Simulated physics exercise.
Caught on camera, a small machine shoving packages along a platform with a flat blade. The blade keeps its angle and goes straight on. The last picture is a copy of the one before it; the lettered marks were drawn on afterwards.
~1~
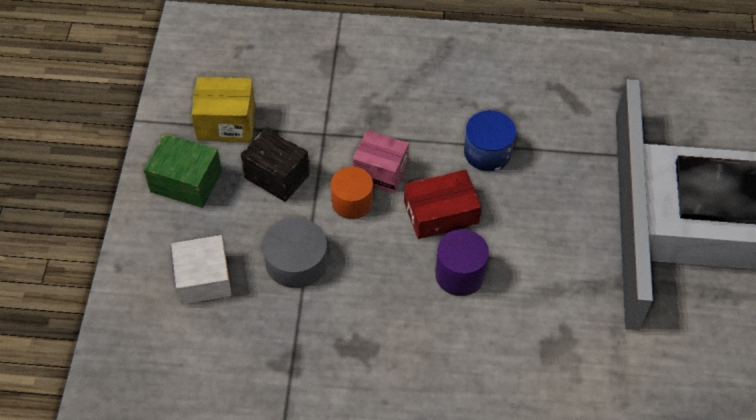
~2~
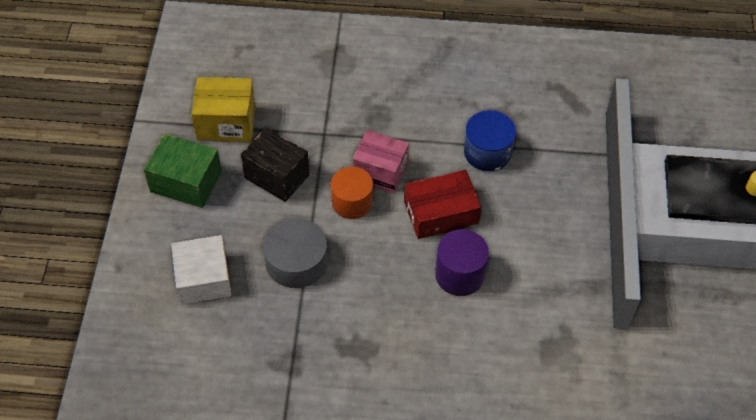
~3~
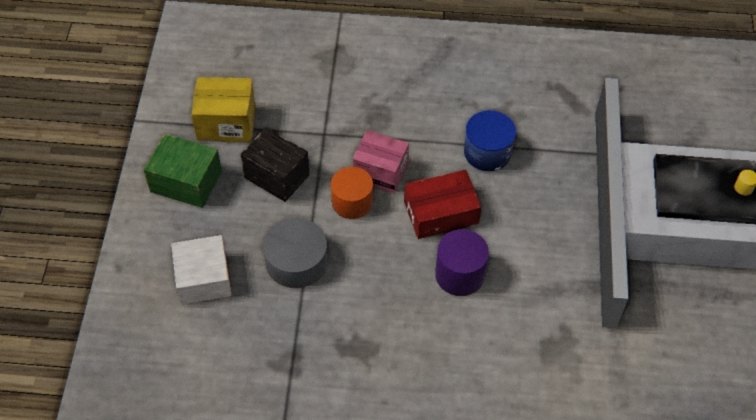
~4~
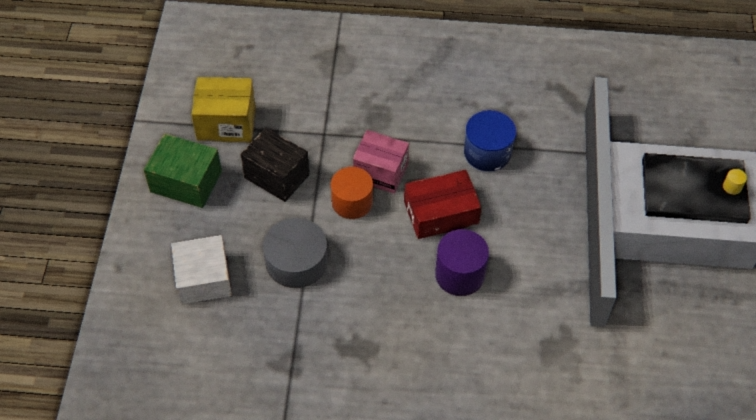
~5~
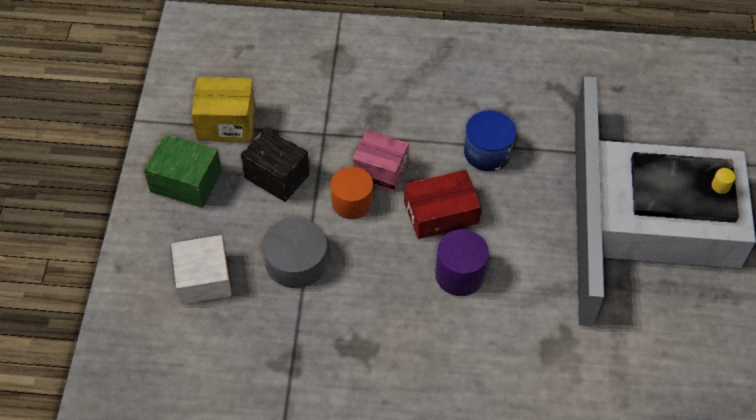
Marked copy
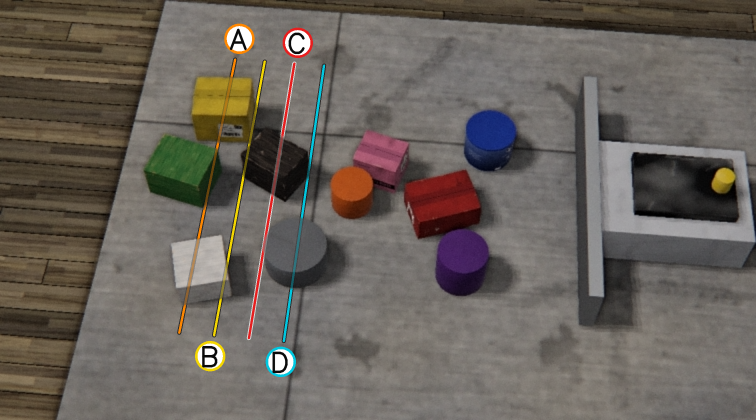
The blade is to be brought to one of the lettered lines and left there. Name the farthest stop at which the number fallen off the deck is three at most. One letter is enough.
It should halt at A.
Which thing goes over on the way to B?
It is the green crate.
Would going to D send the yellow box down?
No.
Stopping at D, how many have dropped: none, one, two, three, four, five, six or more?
In all, none.
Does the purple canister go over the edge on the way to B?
No.
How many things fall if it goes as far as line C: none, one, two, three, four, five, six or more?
In all, none.
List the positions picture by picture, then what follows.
Robot (722, 189); orange canister (352, 193); red parcel (442, 204), in the first picture.
Robot (711, 188); black crate (275, 165), in the second picture.
Robot (700, 187); yellow box (224, 110), in the third picture.
Robot (687, 186); grey canister (296, 253), in the fourth picture.
Robot (676, 185); green crate (184, 170); blue pail (489, 141); orange canister (352, 193), in the fifth picture.
On the copy, A at (210, 185); B at (241, 187); C at (274, 190); D at (306, 192).
On A. First, robot (536, 175); blue pail (422, 136); purple canister (415, 259).
Then, robot (397, 165); green crate (164, 176); yellow box (209, 104).
Finally, robot (290, 157); green crate over the edge; black crate over the edge; two fallen.
By contrast, B is within the limit but short; C is within the limit but short; D is within the limit but short.
